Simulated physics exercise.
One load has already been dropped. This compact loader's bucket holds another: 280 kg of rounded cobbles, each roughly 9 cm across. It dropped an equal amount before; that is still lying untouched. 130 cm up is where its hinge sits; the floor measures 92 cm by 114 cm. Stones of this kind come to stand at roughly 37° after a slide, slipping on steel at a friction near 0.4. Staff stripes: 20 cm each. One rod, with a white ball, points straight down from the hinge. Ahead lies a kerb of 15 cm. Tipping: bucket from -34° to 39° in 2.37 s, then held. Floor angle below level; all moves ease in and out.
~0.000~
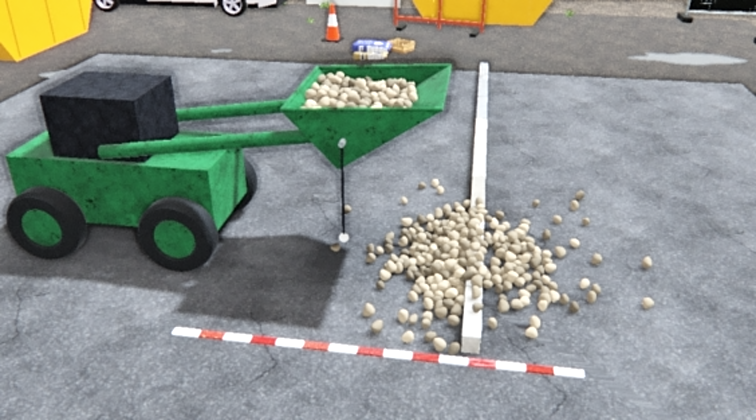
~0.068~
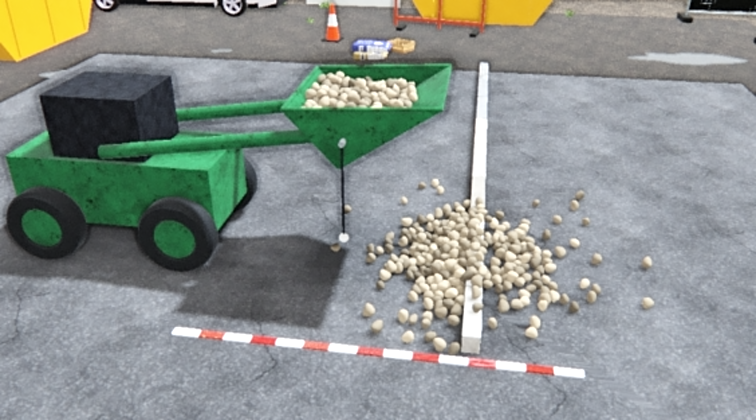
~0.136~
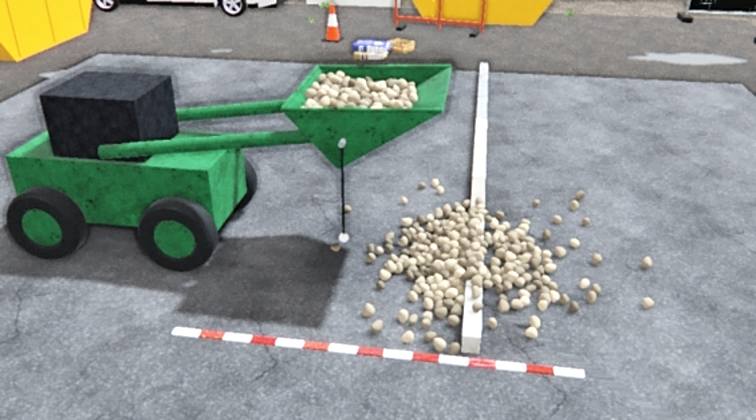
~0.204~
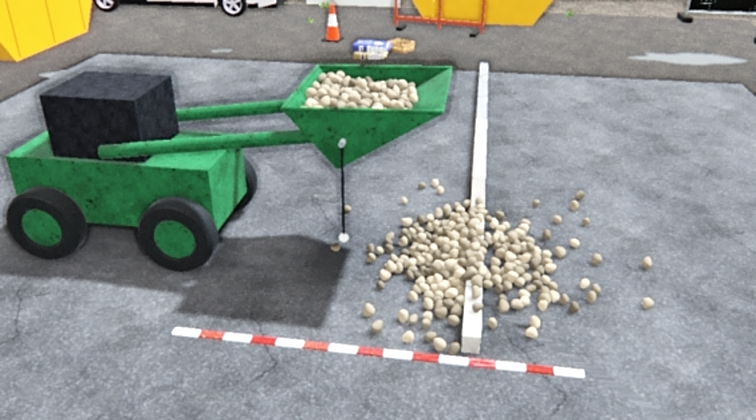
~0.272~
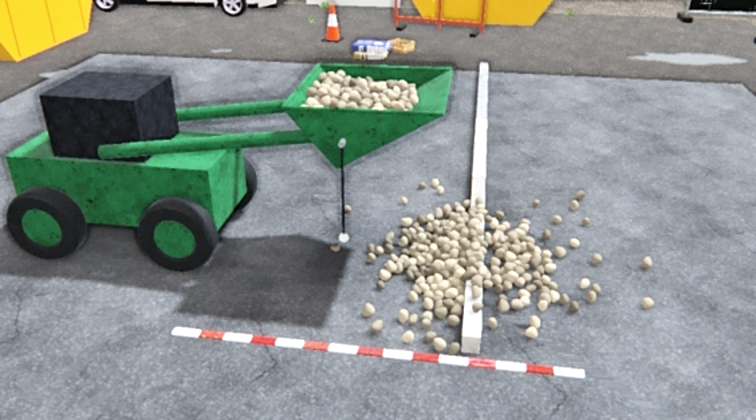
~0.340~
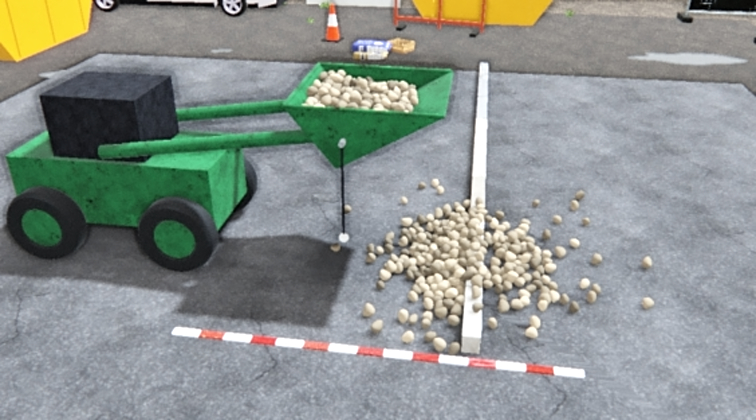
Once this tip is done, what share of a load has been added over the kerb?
About 32 per cent.
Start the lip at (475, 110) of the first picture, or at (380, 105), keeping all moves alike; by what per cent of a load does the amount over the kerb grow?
80 %, then 0 %.
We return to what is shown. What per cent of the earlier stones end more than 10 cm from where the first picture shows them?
Close to 10 in a hundred of them.
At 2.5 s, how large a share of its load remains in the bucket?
That works out to about 10 %.
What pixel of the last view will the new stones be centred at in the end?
They end up centred around (453, 248).
After 1.8 s the floor is at 28°; in per cent of one load, 99 in the bucket, 70 on this side of the kerb, 31 over the kerb; the foremost stones are at (601, 250).
After 2.5 s the floor is at 39°; in per cent of one load, 12 in the bucket, 148 on this side of the kerb, 39 over the kerb; the foremost stones are at (601, 250).
After 2.8 s the floor is at 39°; in per cent of one load, 0 in the bucket, 143 on this side of the kerb, 57 over the kerb; the foremost stones are at (601, 250).
After 5.5 s the floor is at 39°; in per cent of one load, 0 in the bucket, 138 on this side of the kerb, 62 over the kerb; the foremost stones are at (601, 243). Net gain over the kerb, 32.
